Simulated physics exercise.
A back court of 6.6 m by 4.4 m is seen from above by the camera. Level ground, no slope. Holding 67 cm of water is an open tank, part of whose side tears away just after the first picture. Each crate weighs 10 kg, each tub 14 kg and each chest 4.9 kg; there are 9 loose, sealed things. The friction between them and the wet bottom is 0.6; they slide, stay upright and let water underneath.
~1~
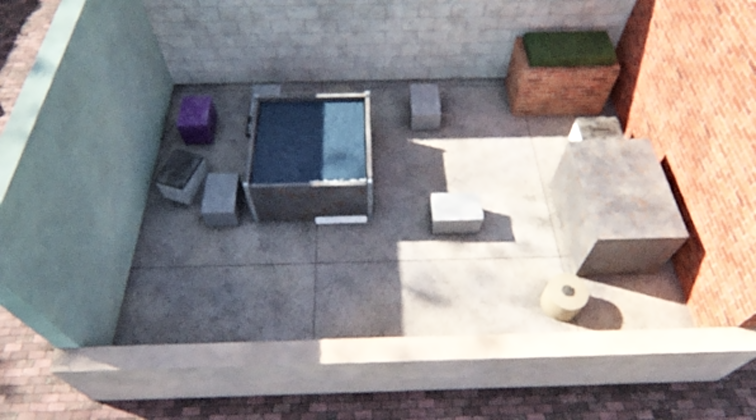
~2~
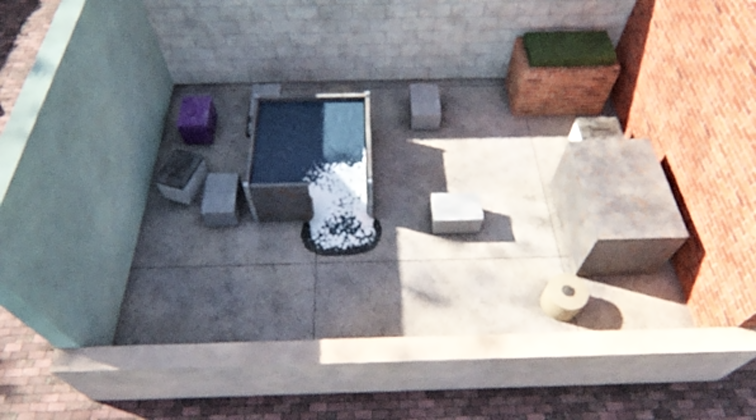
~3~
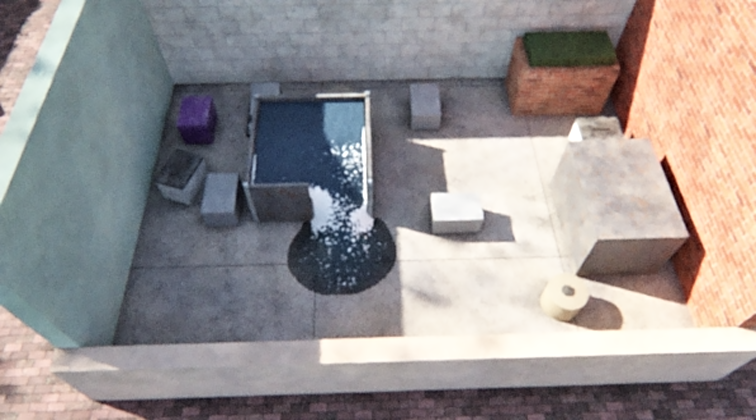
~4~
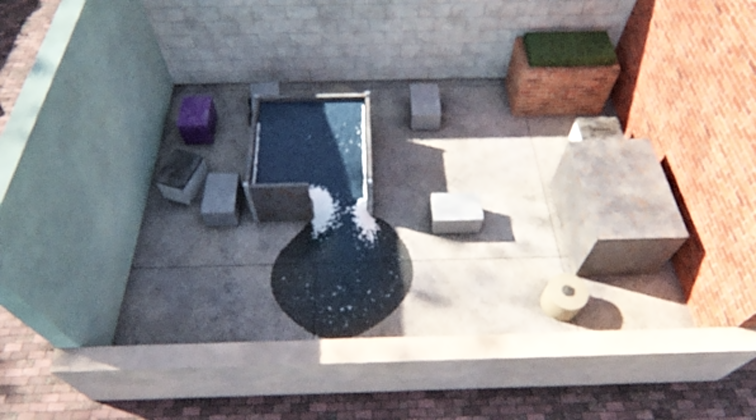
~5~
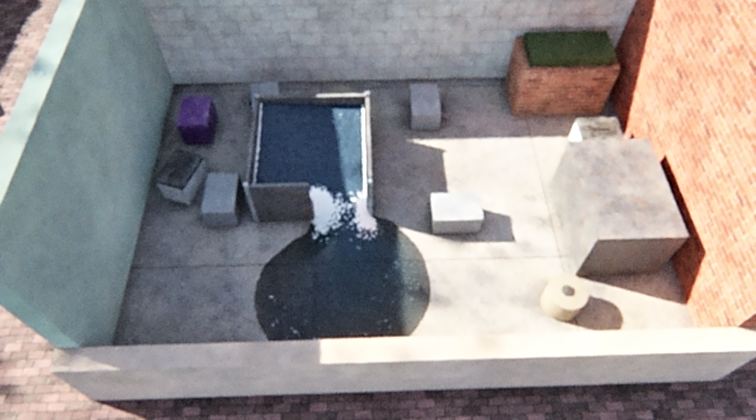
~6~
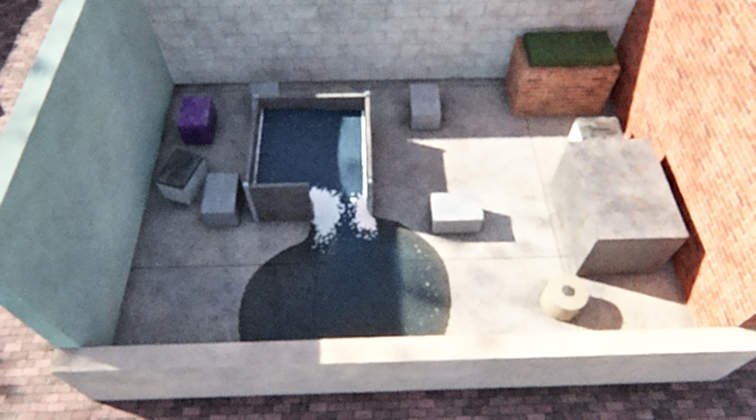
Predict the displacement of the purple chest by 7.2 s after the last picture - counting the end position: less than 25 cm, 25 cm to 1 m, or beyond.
The move is big.
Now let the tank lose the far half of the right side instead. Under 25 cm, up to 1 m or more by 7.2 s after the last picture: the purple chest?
So, for the purple chest: It holds steady.
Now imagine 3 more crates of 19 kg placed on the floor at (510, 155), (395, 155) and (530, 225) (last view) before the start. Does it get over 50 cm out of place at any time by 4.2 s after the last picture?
In turn: Short of it, less, under.
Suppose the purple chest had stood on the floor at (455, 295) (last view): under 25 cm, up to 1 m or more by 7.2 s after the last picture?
Observed: Object goes well off.
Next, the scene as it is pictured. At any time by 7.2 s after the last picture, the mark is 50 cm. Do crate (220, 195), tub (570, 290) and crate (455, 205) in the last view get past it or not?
First one stayed inside, second one went too far, third one stayed inside.
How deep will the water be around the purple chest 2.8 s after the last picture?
I'd say around 1 cm.
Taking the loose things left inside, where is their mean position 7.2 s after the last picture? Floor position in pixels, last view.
(388, 155).
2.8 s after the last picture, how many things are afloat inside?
The count is 1.
Then, 0.9 s after the last picture the purple chest is near (194, 110), 0.0 m from its start, aground; 0 afloat.
Then, 2.8 s after the last picture the purple chest is near (195, 109), 0.0 m from its start, aground; 1 afloat.
Then, 4.8 s after the last picture the purple chest is near (225, 74), 0.7 m from its start, afloat; 3 afloat.
Then, 7.2 s after the last picture the purple chest is near (289, 75), 1.4 m from its start, afloat; 6 afloat.
